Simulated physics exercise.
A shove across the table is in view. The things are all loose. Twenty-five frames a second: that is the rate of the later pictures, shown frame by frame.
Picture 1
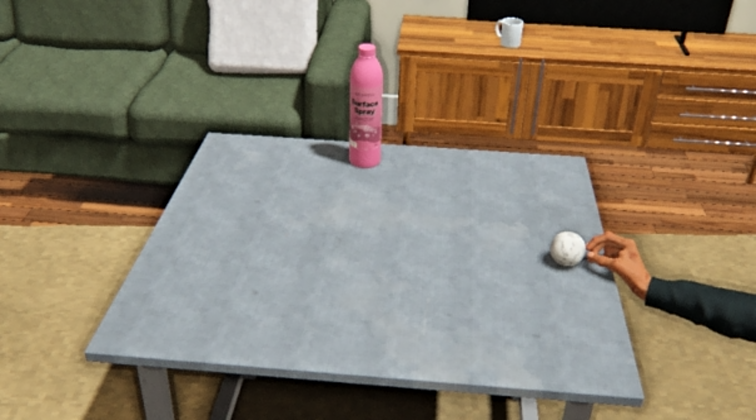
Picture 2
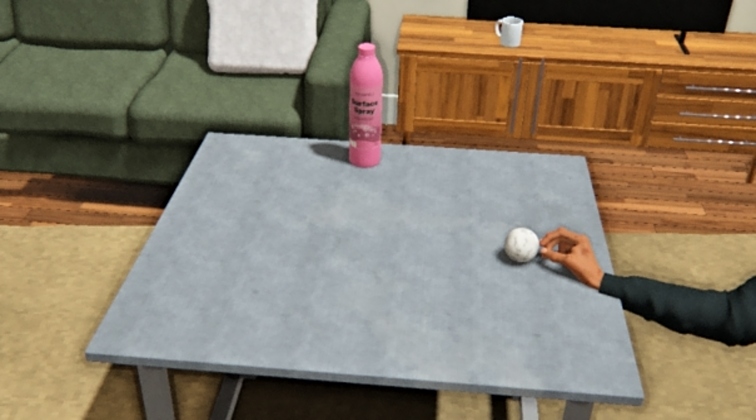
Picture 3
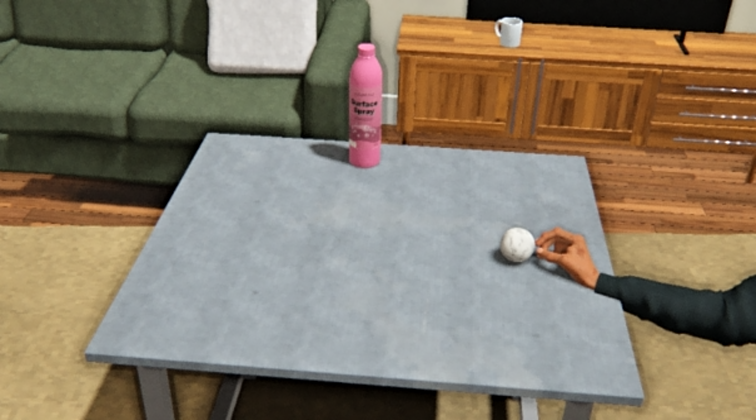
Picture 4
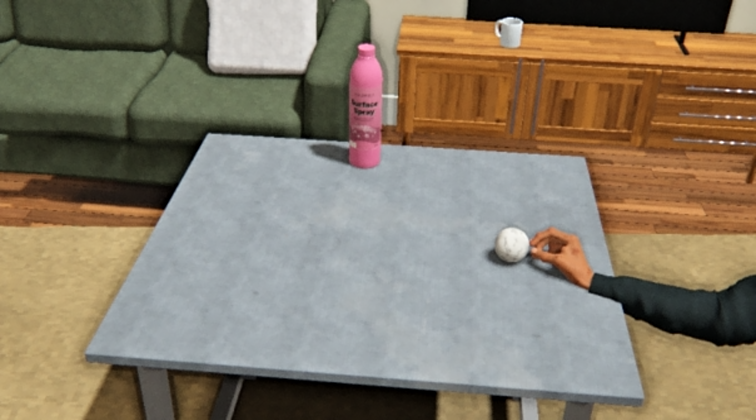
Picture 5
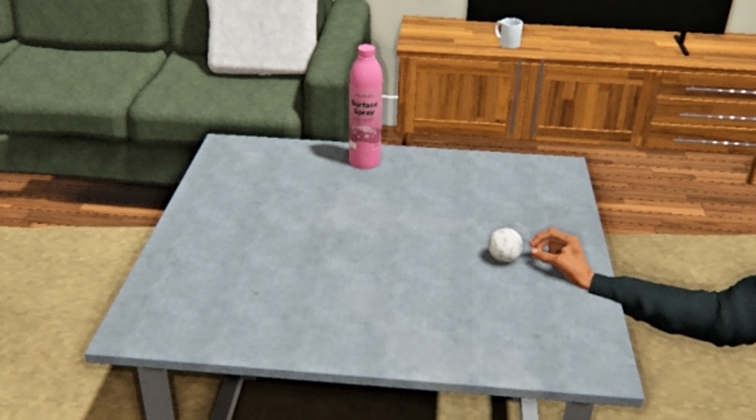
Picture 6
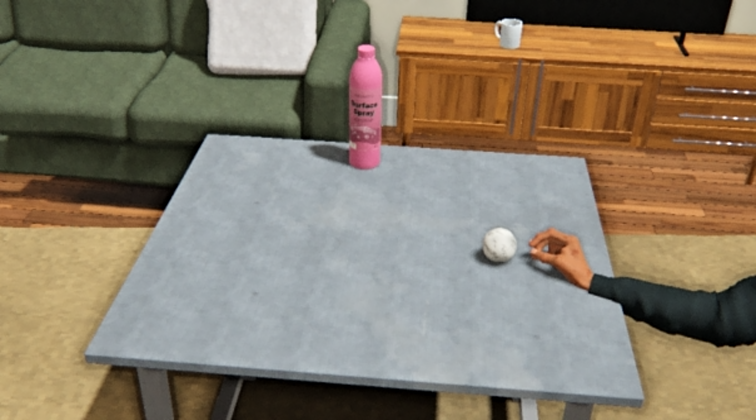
A hand pushes a white ball left across the table, then the ball rolls slightly away.
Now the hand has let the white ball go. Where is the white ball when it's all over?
On the table.
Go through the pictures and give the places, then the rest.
In the first frame, under the hand; white ball (568, 249).
In the second frame, under the hand; white ball (521, 245).
In the third frame, under the hand; white ball (517, 245).
In the fourth frame, white ball (512, 245).
In the fifth frame, white ball (506, 245).
In the sixth frame, white ball (499, 245) moved a little.
Then, 0.10 s later than the last frame, white ball moved about its own width near (488, 244).
Then, 0.20 s later than the last frame, white ball moved about its own width near (479, 244).
Then, 0.40 s later than the last frame, white ball moved about its own width near (471, 243).
When it is over, moved from the start, white ball. End places, in pixels of the last picture, white ball near (471, 243).
